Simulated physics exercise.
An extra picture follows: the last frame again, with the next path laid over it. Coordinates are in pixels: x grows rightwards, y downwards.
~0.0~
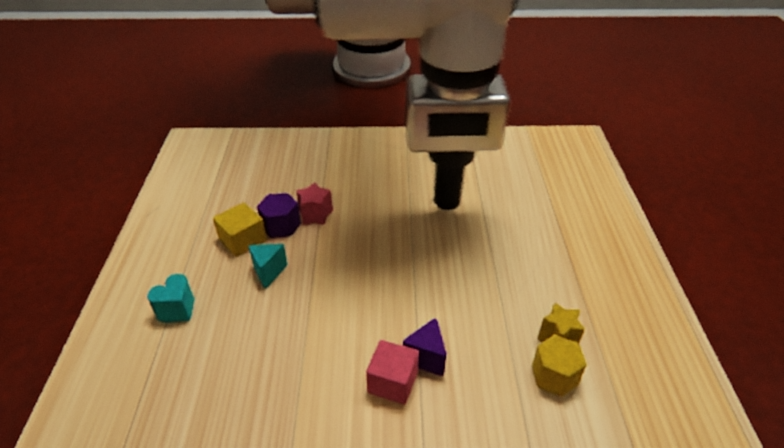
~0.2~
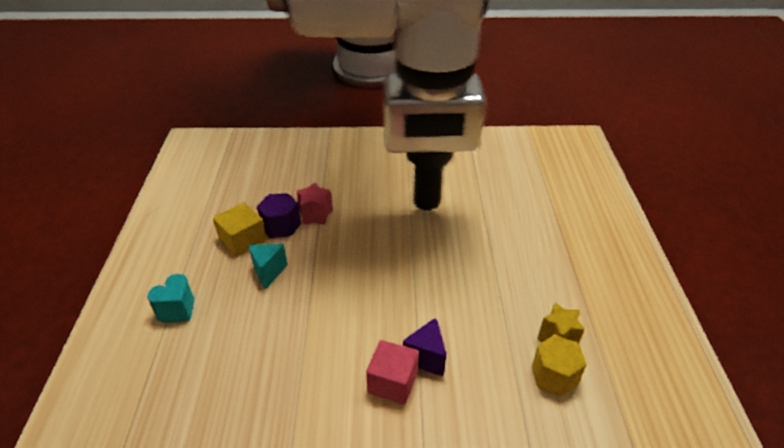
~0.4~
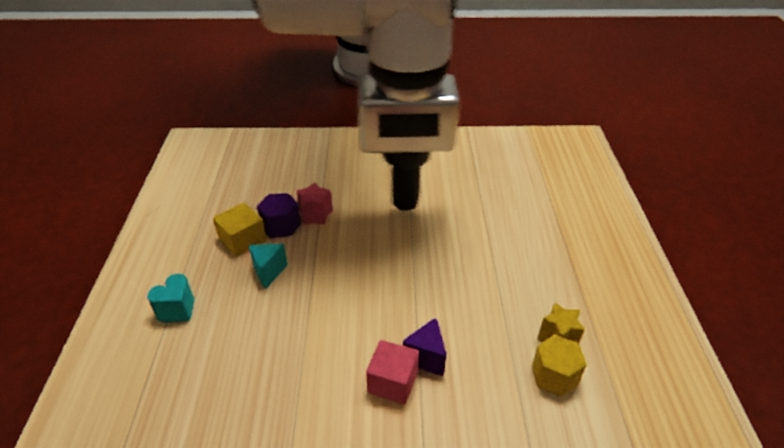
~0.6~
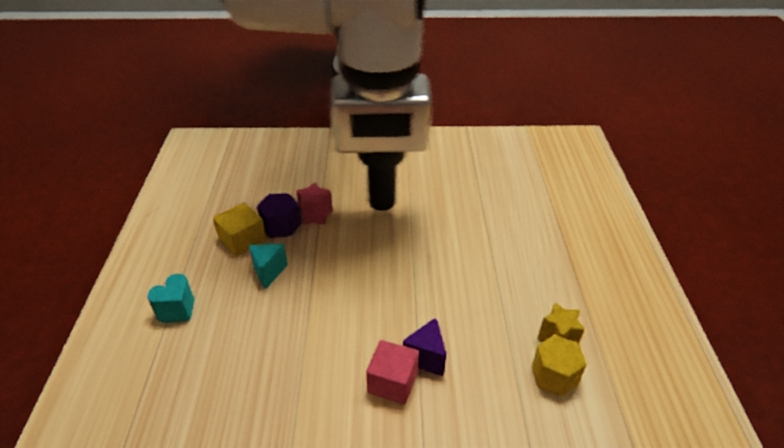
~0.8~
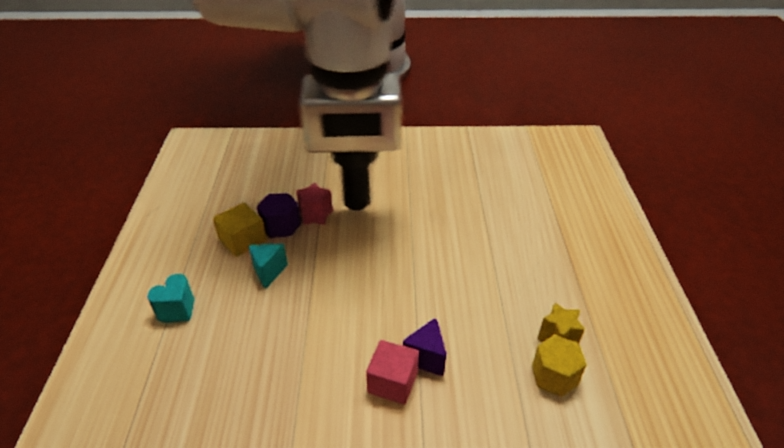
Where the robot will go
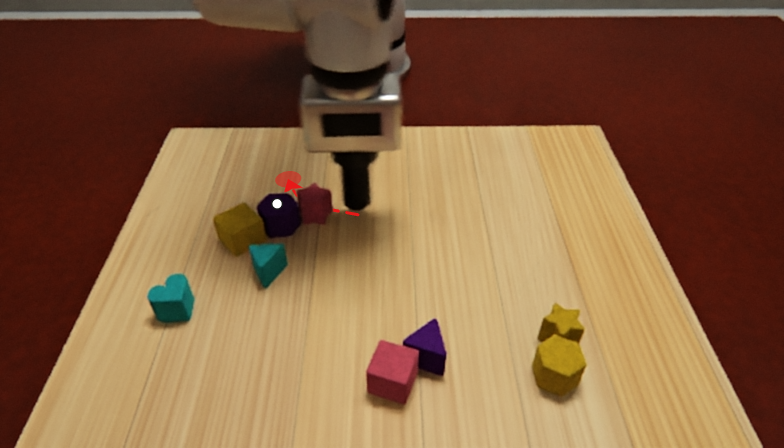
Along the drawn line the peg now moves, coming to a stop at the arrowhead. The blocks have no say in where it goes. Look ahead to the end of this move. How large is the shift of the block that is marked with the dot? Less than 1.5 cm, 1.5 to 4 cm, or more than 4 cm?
Between 1.5 and 4 cm.
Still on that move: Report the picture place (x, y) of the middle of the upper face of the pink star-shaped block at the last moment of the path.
The middle of its upper face will lie at (269, 183).
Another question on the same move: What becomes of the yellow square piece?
The yellow square piece is moved.
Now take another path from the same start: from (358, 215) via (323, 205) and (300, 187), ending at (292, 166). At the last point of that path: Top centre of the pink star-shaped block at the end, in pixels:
Most likely (280, 182).
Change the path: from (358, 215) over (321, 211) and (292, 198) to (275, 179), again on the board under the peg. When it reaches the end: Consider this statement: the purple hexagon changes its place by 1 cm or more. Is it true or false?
True.
Path on the board, from (358, 215) via (326, 209) and (299, 198), ending at (288, 179); the dot is on the purple hexagon.
What follows on the original path. One third of the way, peg at (324, 197); yellow square piece at (235, 219); purple hexagon at (270, 205); pink star-shaped block at (296, 190), turned 25° anticlockwise.
Two thirds of the way, peg at (297, 185); yellow square piece at (222, 224), turned 20° anticlockwise; purple hexagon at (253, 204), turned 25° anticlockwise; pink star-shaped block at (271, 185), turned 50° anticlockwise.
At the end, peg at (286, 167); yellow square piece at (222, 224), turned 20° anticlockwise; purple hexagon at (253, 204), turned 25° anticlockwise; pink star-shaped block at (269, 183), turned 60° anticlockwise.
